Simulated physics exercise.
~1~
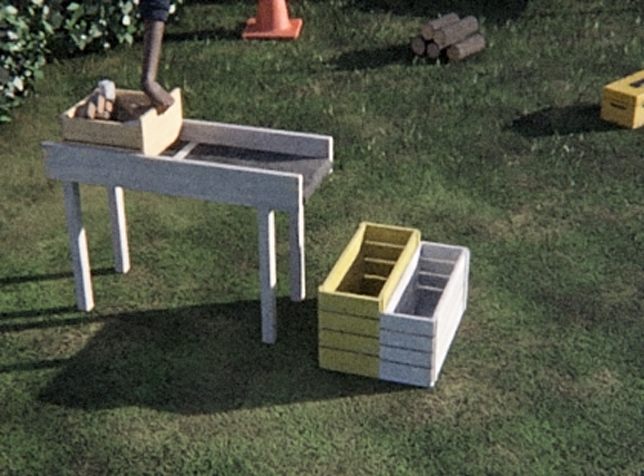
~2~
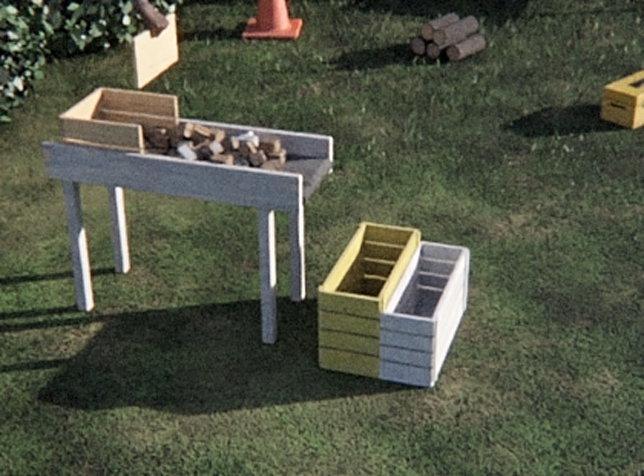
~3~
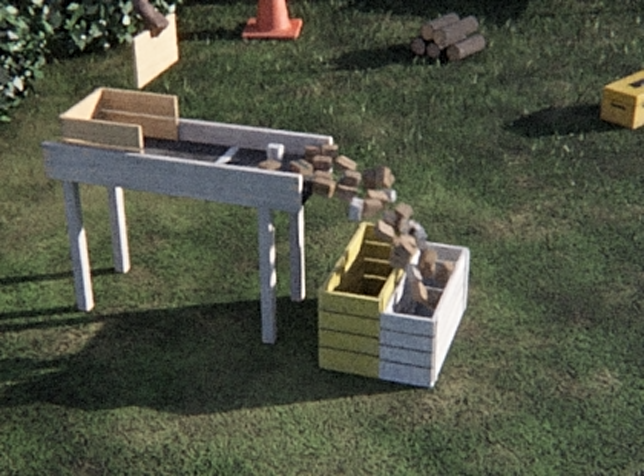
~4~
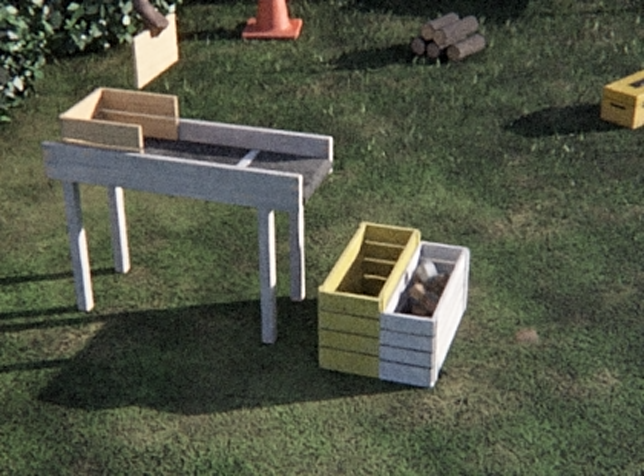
A hand lifted the gate of a wooden pen on a raised belt, and a heap of small brown and pale blocks rode right, spilled off the end, and sailed over the yellow tub, nearly all landing in the white bin beyond it.
